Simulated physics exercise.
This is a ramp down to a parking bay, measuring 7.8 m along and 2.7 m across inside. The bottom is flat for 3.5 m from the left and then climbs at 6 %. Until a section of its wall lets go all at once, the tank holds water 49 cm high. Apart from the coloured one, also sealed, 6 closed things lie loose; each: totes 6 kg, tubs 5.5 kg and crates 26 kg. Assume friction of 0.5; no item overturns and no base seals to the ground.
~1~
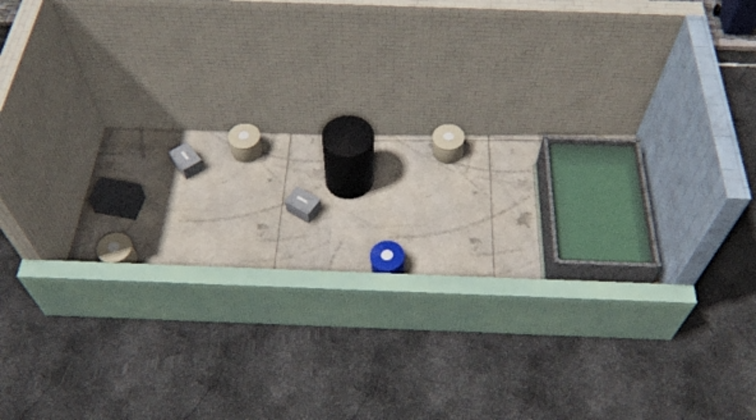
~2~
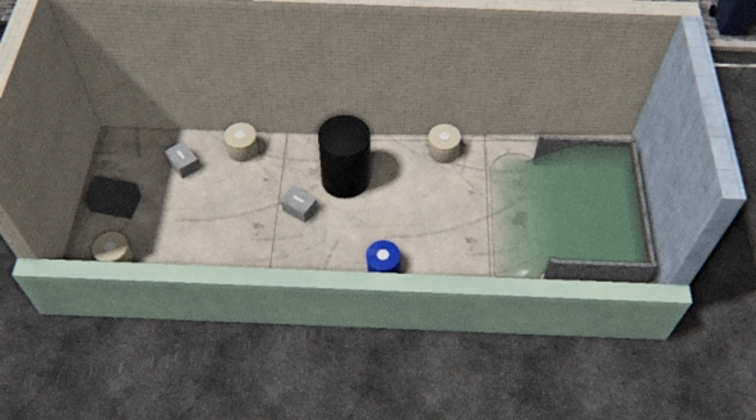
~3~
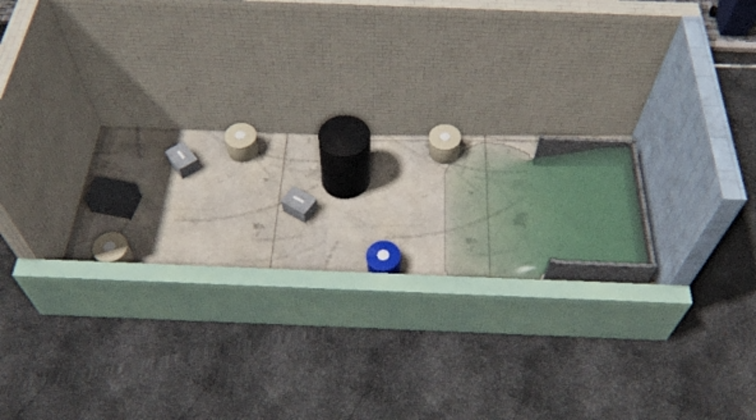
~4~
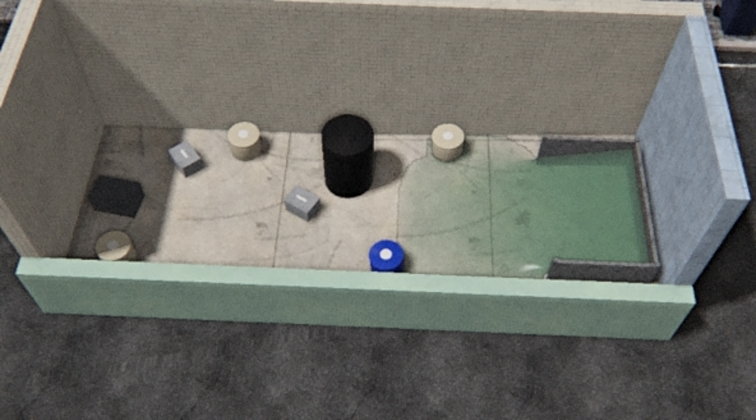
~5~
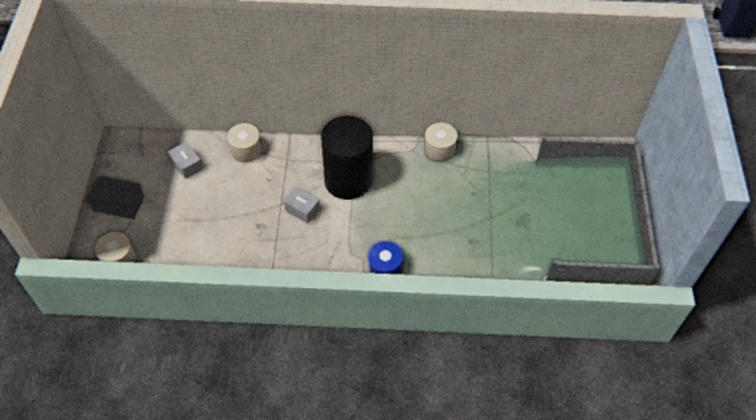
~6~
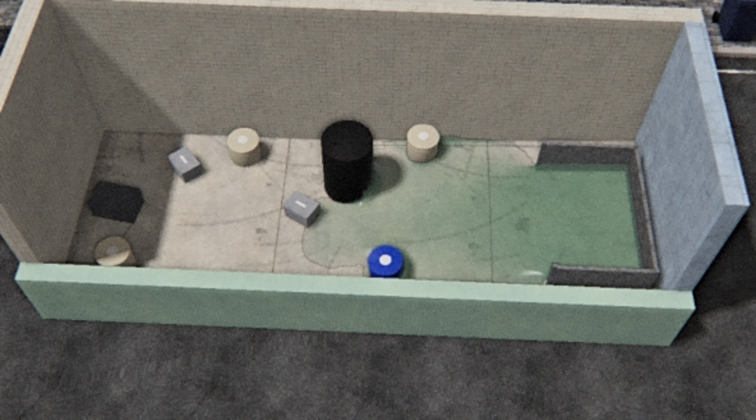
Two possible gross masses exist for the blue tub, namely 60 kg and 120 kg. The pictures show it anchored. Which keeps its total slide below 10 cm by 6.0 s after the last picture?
Heavier only.
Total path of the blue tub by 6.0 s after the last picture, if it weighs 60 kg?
Around 30 centimetres in total.
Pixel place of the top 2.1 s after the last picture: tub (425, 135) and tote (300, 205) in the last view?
Approx. (128, 170); approx. (99, 149).
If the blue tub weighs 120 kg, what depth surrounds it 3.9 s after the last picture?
Around 4 cm.
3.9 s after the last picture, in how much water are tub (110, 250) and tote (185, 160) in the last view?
First about 16 cm, second about 17 cm.
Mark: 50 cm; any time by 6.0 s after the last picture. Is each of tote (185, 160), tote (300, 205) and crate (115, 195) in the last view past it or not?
Listed order: Above the mark, above the mark and below the mark.
Then, 0.4 s after the last picture the blue tub would be 2 cm from its start with 60 kg and 0 cm from its start with 120 kg; 15 cm of water round it then.
Then, 2.1 s after the last picture the blue tub would be 35 cm from its start with 60 kg and 0 cm from its start with 120 kg; 7 cm of water round it then.
Then, 3.9 s after the last picture the blue tub would be 35 cm from its start with 60 kg and 0 cm from its start with 120 kg; 4 cm of water round it then.
Then, 6.0 s after the last picture the blue tub would be 35 cm from its start with 60 kg and 0 cm from its start with 120 kg; 2 cm of water round it then.
